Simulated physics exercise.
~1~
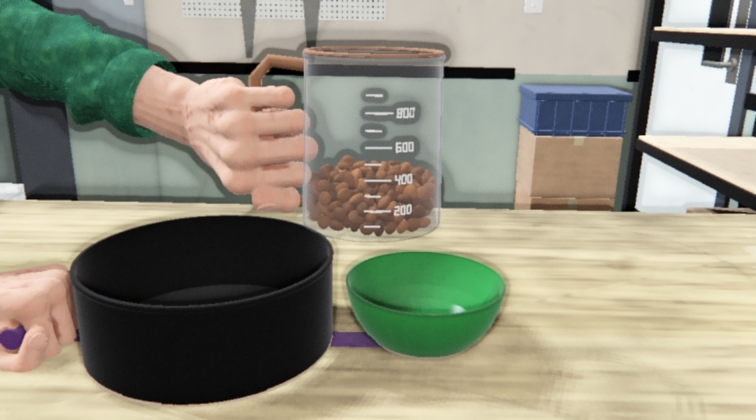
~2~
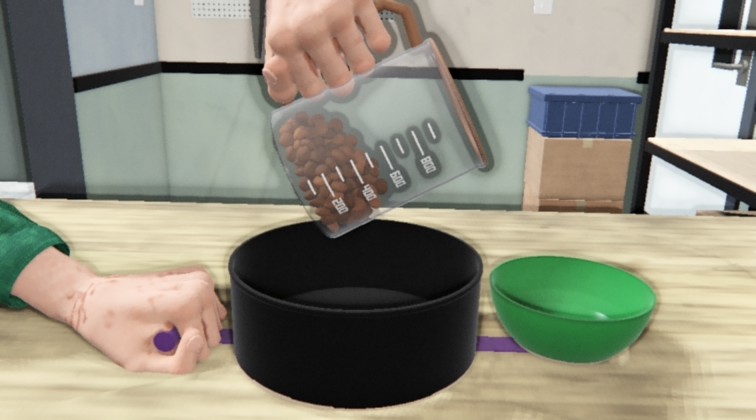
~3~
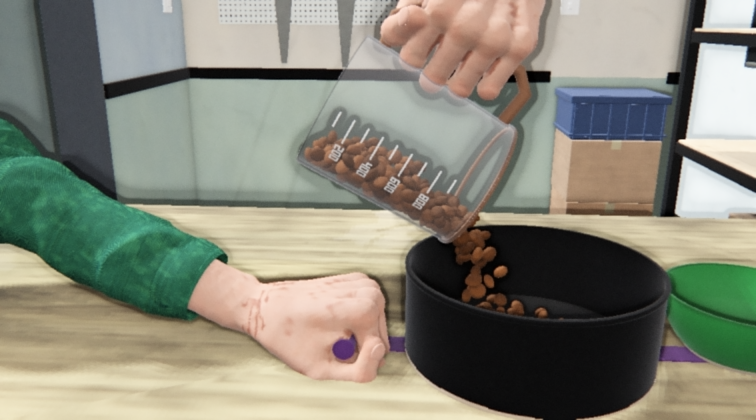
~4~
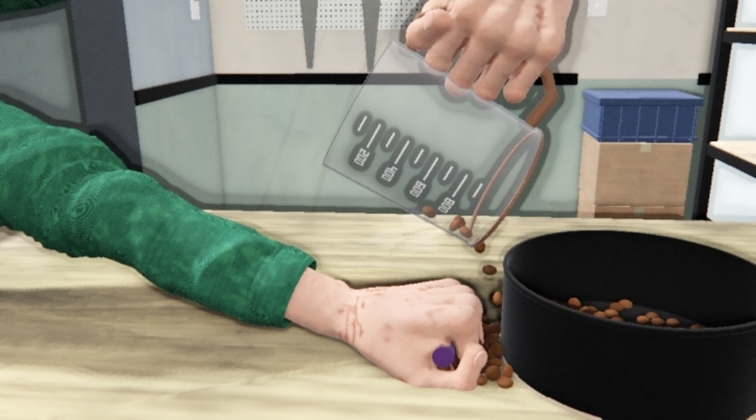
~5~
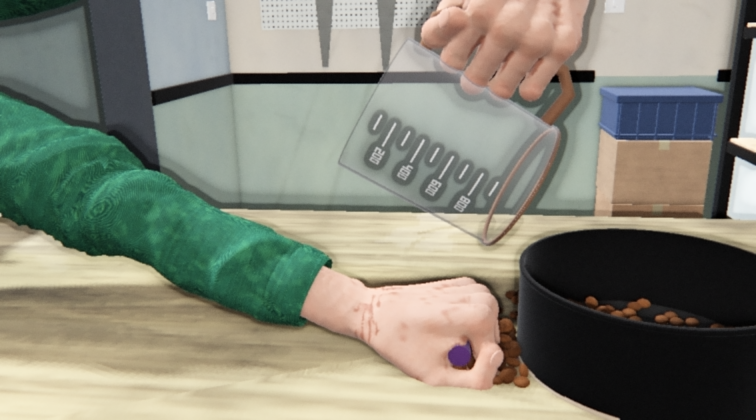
A person in a green sleeve tipped a clear jug of brown kibble over a black pot while the pot and a green bowl slid right, and most pieces landed in the pot before the rest spilled onto the table beside it, leaving the jug empty.
